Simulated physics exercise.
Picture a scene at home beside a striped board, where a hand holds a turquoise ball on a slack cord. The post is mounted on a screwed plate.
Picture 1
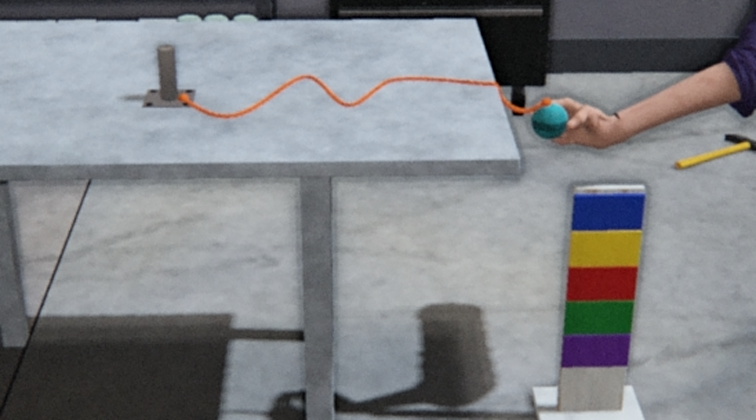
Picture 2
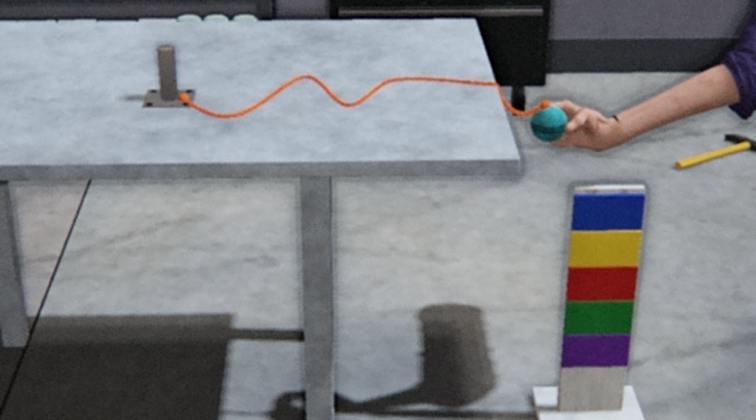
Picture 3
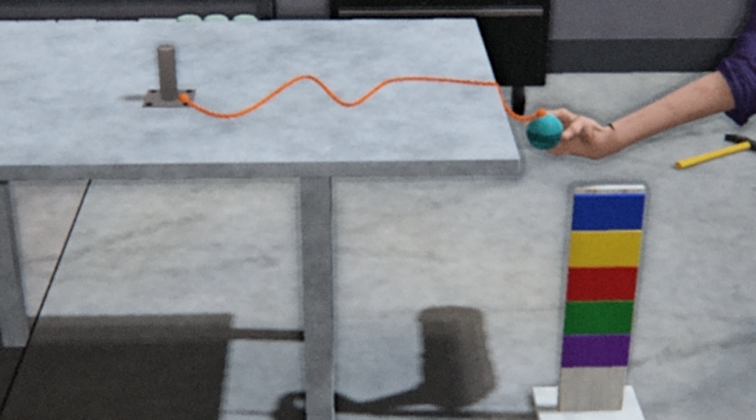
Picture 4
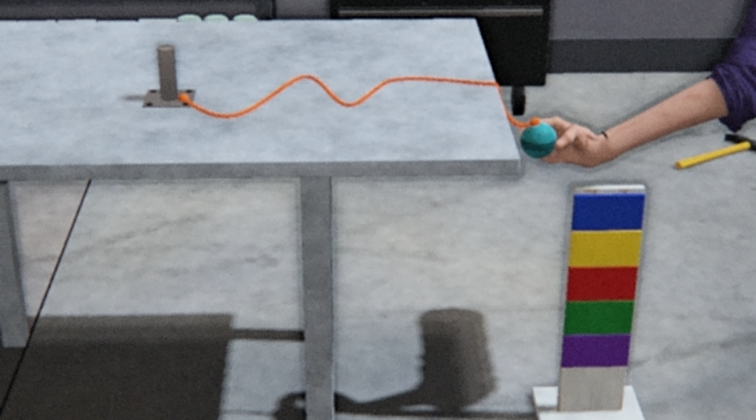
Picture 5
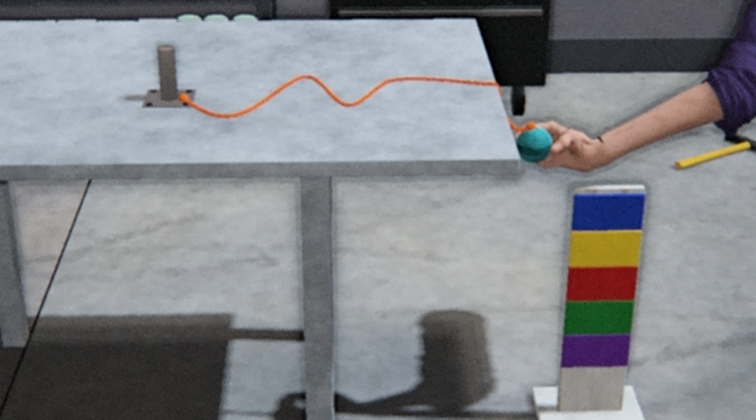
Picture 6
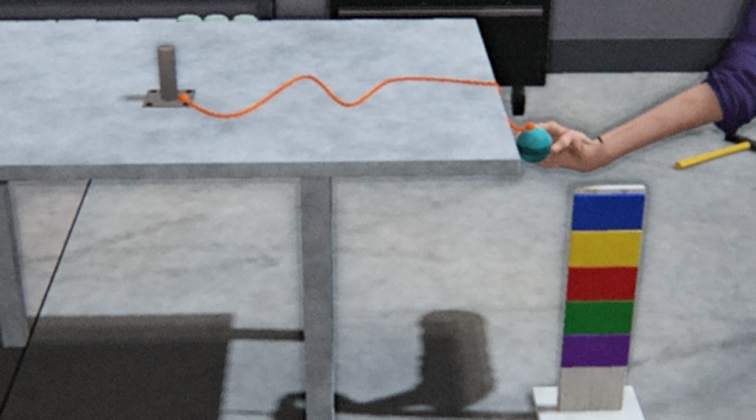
A hand slowly lowers a turquoise ball on a slack orange cord beside the table's edge.
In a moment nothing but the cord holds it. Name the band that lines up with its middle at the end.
It lines up with green.
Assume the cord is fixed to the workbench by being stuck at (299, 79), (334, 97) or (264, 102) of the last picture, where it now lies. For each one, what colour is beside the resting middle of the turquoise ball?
Taking the three tries in turn, you'd get yellow, blue and red.
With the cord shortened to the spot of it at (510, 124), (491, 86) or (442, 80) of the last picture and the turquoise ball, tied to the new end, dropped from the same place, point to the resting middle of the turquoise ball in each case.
Roughly (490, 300), (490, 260), (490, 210).
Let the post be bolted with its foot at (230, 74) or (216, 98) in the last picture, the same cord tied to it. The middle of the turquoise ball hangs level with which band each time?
First try: Purple; second try: Purple.
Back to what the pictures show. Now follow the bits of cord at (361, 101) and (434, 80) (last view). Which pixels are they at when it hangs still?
Near (496, 89) and (490, 185).
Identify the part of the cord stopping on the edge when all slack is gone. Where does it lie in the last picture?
In the last picture it is at roughly (361, 101).
A little later, ball near (504, 306); level with green.
Next, ball near (478, 311); level with green.
When it is over, ball near (486, 313); level with green. The green one.
